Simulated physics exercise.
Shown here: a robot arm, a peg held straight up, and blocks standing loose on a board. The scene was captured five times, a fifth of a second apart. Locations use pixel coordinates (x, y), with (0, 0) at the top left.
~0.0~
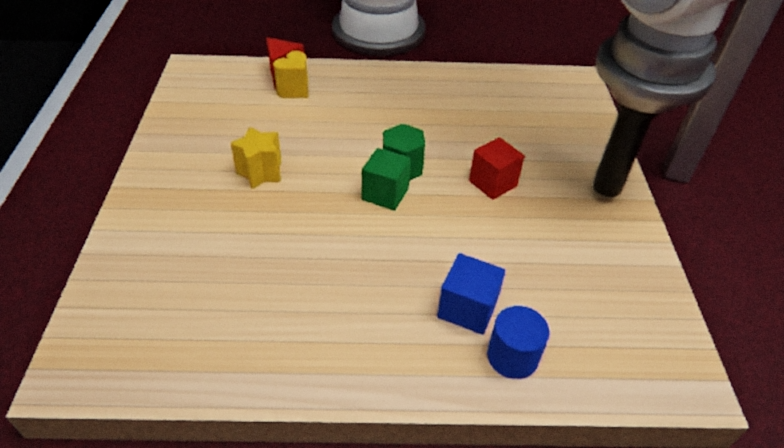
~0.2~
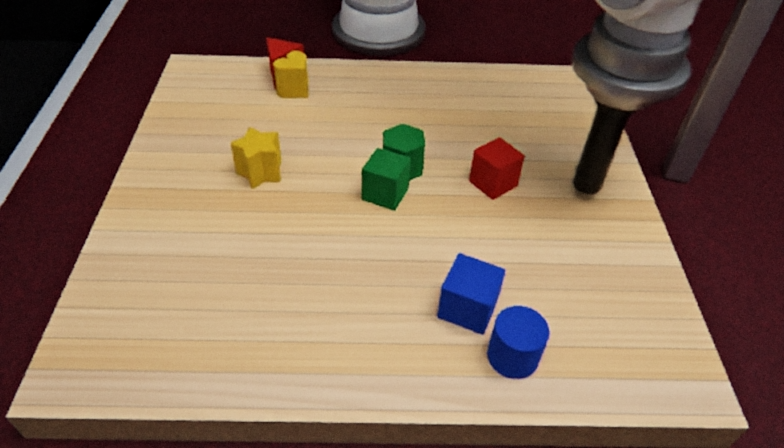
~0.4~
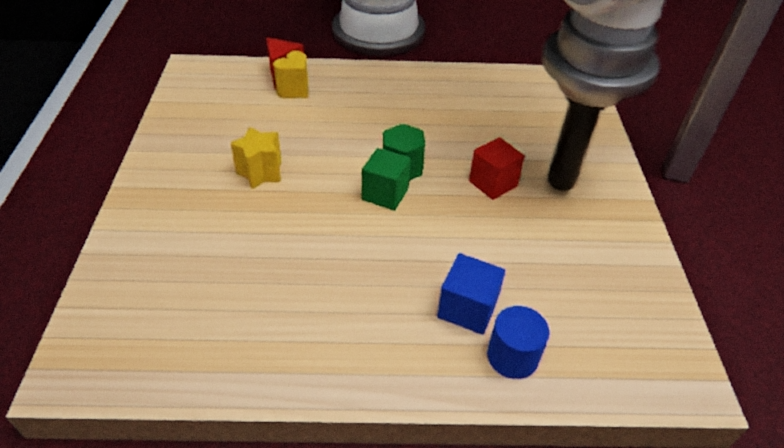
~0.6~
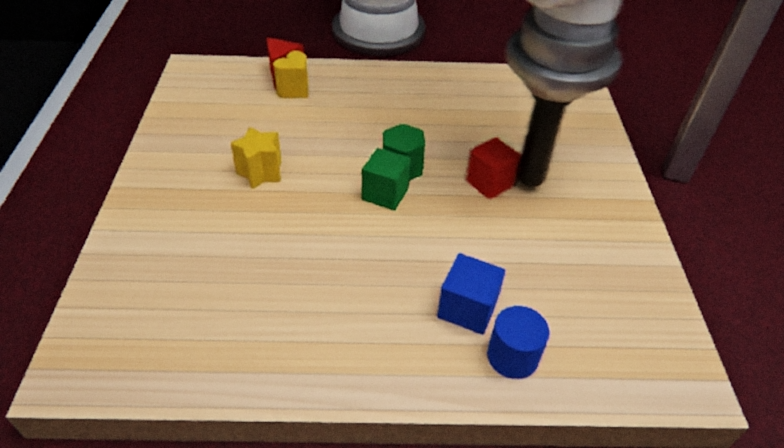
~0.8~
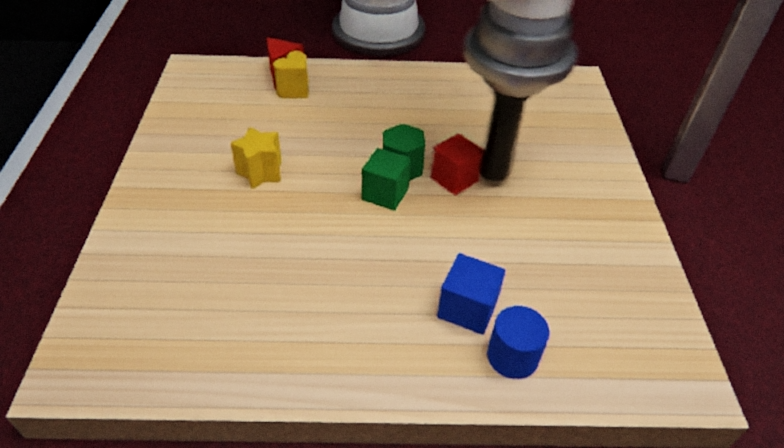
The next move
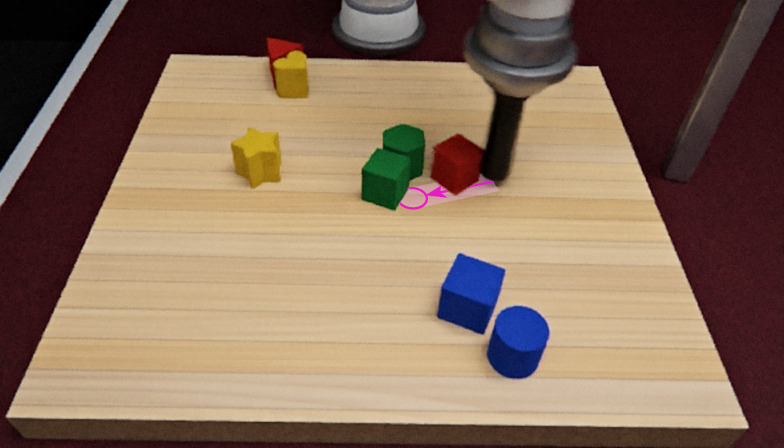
The footage shows a robot arm moving an upright black peg leftward across a wooden board of scattered coloured blocks, meeting the red block and pushing it left toward two green blocks, while the other blocks stay still.
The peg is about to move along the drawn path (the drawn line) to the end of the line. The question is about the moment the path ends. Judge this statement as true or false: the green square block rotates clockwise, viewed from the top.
It is false.
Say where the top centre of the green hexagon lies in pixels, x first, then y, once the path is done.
Top centre: (377, 125).
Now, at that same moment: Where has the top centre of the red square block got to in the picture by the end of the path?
I'd place it at (383, 152), taking the centre of its top.
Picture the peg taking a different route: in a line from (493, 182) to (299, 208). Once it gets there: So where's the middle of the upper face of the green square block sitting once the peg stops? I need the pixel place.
The top centre is at (253, 174).
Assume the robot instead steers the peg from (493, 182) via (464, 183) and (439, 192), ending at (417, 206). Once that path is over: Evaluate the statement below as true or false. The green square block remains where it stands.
The statement is incorrect.
Drawn move, from (493, 182) to (412, 198).
The first path, step by step. Halfway along, peg (454, 181); green square block (377, 165); green hexagon (385, 132), turned 40° clockwise; red square block (417, 152), turned 15° clockwise.
At the end, peg (413, 189); green square block (345, 167), turned 55° anticlockwise; green hexagon (377, 125), turned 75° clockwise; red square block (383, 152), turned 50° clockwise.
